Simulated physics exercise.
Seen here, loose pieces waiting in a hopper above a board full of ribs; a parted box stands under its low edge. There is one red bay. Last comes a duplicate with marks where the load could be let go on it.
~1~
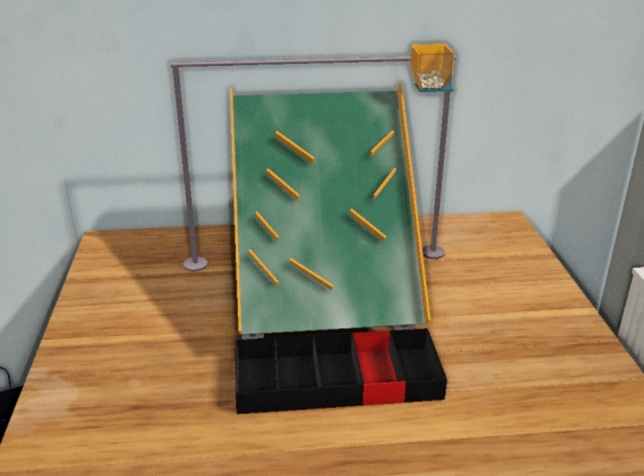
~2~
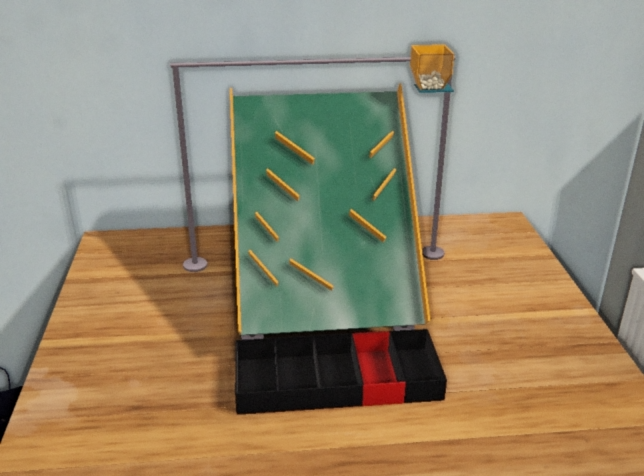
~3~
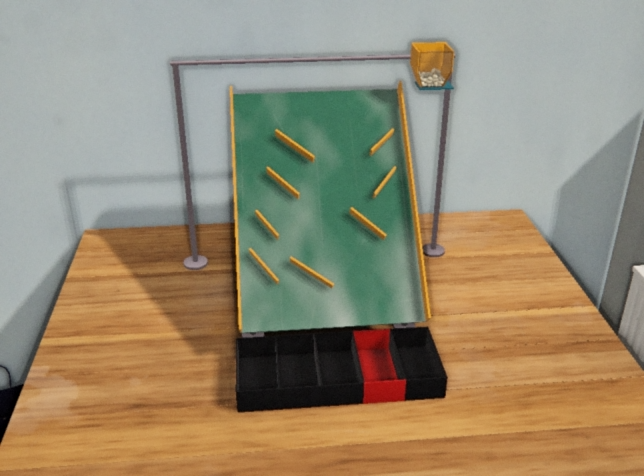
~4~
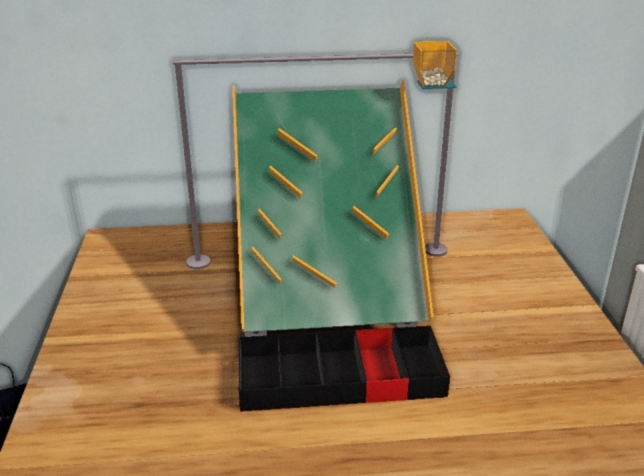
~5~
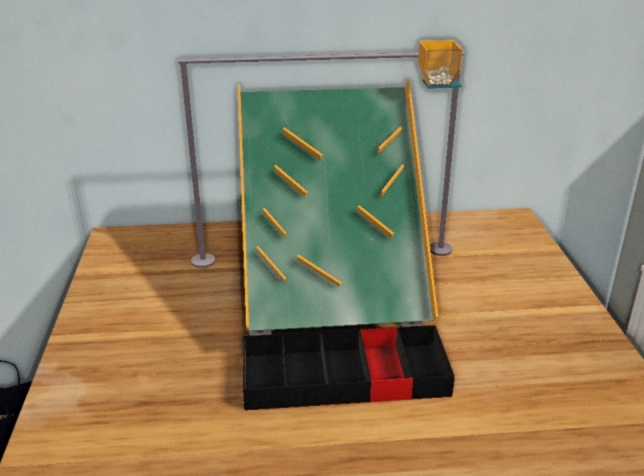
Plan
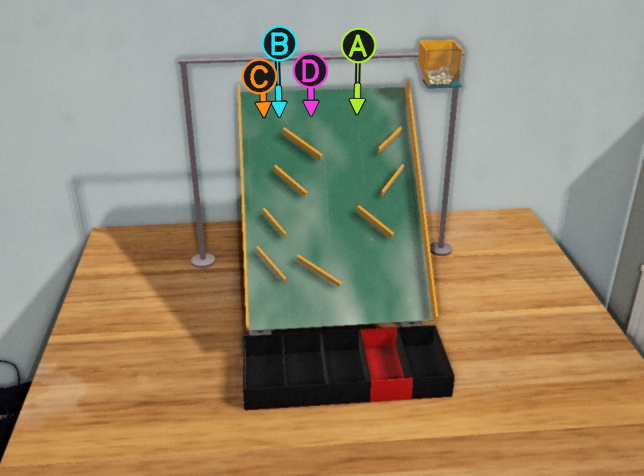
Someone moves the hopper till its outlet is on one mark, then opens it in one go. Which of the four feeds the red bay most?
The answer is mark D.
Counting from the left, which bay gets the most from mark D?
The fourth.
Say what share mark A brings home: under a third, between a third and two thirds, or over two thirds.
It is under a third.
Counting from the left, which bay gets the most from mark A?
The fifth from the left.
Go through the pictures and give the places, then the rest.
In the first frame, hopper at (428, 82), white beans, door shut.
In the second frame, ribs (276, 132) to (314, 159), (372, 152) to (393, 131), (267, 169) to (299, 196).
In the third frame, ribs (375, 193) to (395, 167), (256, 210) to (278, 235), (351, 208) to (386, 236).
In the fourth frame, ribs (252, 247) to (281, 280), (293, 256) to (336, 284).
In the fifth frame, red bay at (392, 389), number 4 of 5 from the left.
On the marked copy, mark A meets the board at (357, 108); mark B meets the board at (279, 111); mark C meets the board at (263, 111); mark D meets the board at (311, 110).
If A is chosen, about a quarter in the red bay, about two thirds in other bays, a small part held on the board.
If B is chosen, about a third in the red bay, about two thirds in other bays, a stray few held on the board.
If C is chosen, about a third in the red bay, about half in other bays, a small part held on the board.
If D is chosen, about half in the red bay, about a third in other bays, a stray few held on the board, a stray few outside the box.
